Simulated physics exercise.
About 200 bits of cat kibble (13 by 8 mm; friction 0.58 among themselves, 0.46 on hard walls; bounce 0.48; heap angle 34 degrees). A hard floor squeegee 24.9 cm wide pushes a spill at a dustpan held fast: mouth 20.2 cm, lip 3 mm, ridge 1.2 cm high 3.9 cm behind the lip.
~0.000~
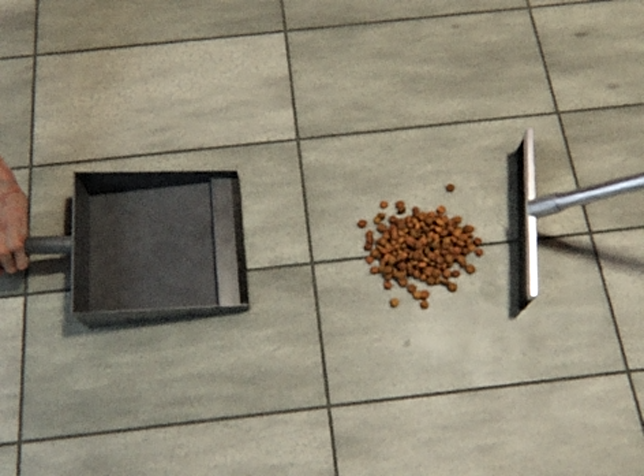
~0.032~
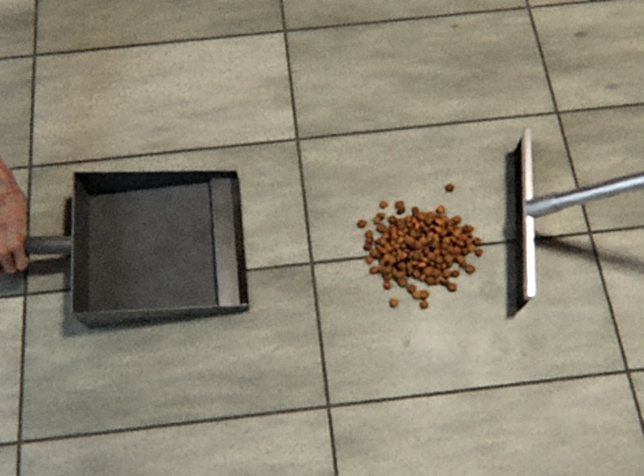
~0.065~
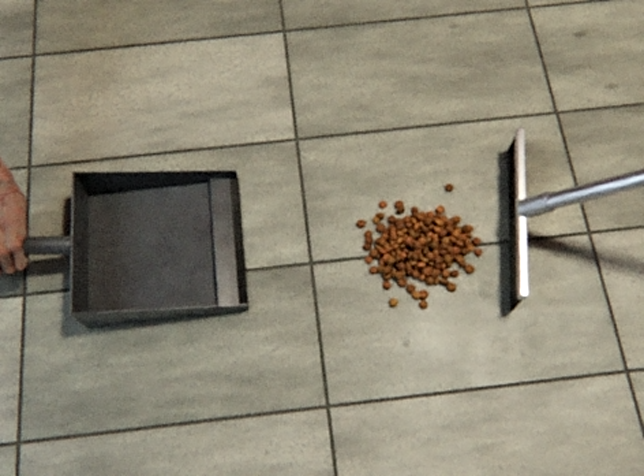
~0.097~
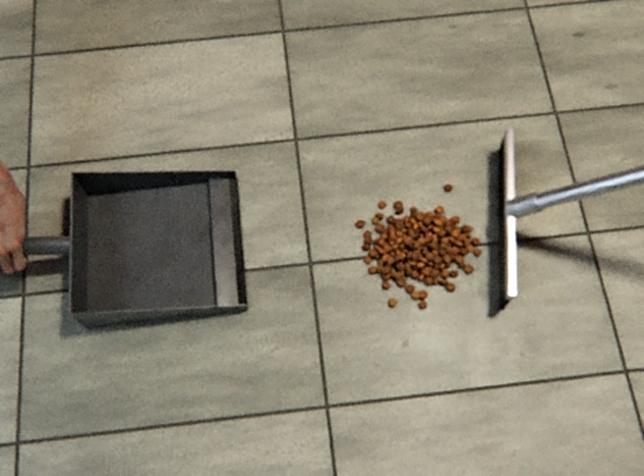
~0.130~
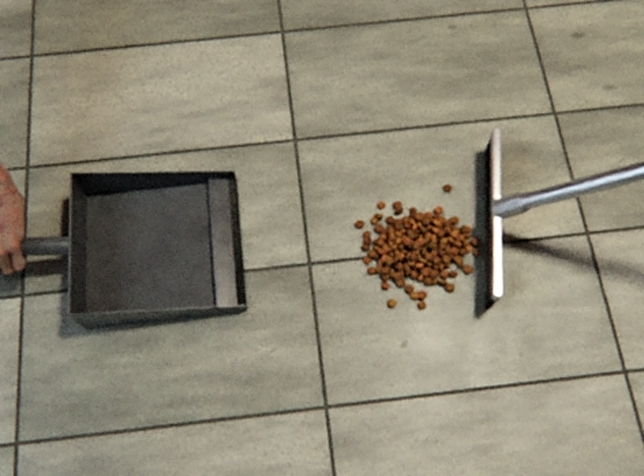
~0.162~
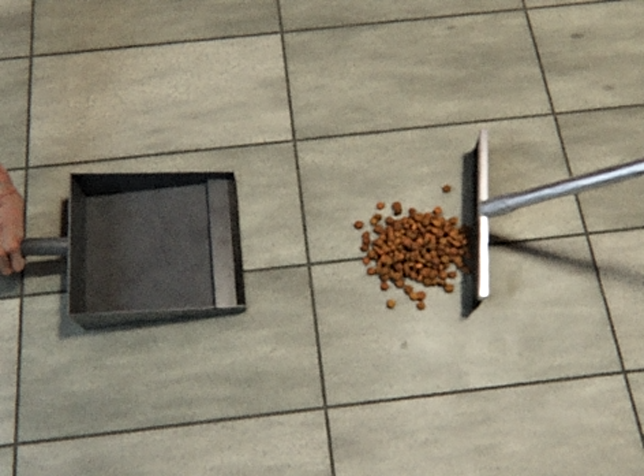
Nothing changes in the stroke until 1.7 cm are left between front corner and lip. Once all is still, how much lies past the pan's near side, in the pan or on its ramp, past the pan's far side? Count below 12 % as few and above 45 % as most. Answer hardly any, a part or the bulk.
Near side: Hardly any, pan: A part, far side: Hardly any.
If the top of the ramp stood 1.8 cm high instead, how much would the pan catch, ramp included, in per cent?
Then about 30 per cent.
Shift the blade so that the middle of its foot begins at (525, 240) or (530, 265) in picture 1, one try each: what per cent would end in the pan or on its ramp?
Some 35 and 20 per cent.
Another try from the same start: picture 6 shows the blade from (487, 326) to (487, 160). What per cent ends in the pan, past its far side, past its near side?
Pan 0, far 0, near 35.
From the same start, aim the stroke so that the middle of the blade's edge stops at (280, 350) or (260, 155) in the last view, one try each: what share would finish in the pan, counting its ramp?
Some 0 and 20 per cent.
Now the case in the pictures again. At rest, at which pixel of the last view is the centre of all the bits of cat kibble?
At about (244, 237).
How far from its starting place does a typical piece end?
Roughly 26 cm.
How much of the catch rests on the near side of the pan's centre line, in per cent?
Roughly 70 per cent.
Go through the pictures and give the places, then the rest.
The first frame shows blade from (532, 296) to (528, 135), moved 0.0 cm, 0 of the pieces shifted so far; middle of the pieces at (422, 247); pan at (153, 252).
The second frame shows blade from (529, 296) to (526, 135), moved 0.3 cm, 0 of the pieces shifted so far; middle of the pieces at (422, 247).
The third frame shows blade from (522, 296) to (519, 134), moved 1.1 cm, 0 of the pieces shifted so far; middle of the pieces at (421, 247).
The fourth frame shows blade from (510, 296) to (508, 135), moved 2.5 cm, 0 of the pieces shifted so far; middle of the pieces at (420, 247).
The fifth frame shows blade from (496, 296) to (495, 135), moved 4.3 cm, 0 of the pieces shifted so far; middle of the pieces at (419, 248).
The sixth frame shows blade from (482, 296) to (482, 135), moved 6.0 cm, 2 of the pieces shifted so far; middle of the pieces at (419, 248); pan at (149, 253). Its pace works out near 0.53 m/s, heading 8 degrees away from the viewer's side.
After 0.44 s, middle of the blade 19 cm from the lip; 0 % over the lip, far side 0 %, near side 5 %.
After 0.62 s, middle of the blade 9 cm from the lip; 0 % over the lip, far side 0 %, near side 5 %.
Then, at 0.92 s, middle of the blade 4 cm from the lip; 30 % over the lip, far side 5 %, near side 5 %.
In the end, at 1.3 s, near side 5 %, pan 30 %, far side 10 %, in front of the lip or behind the blade 55 %.
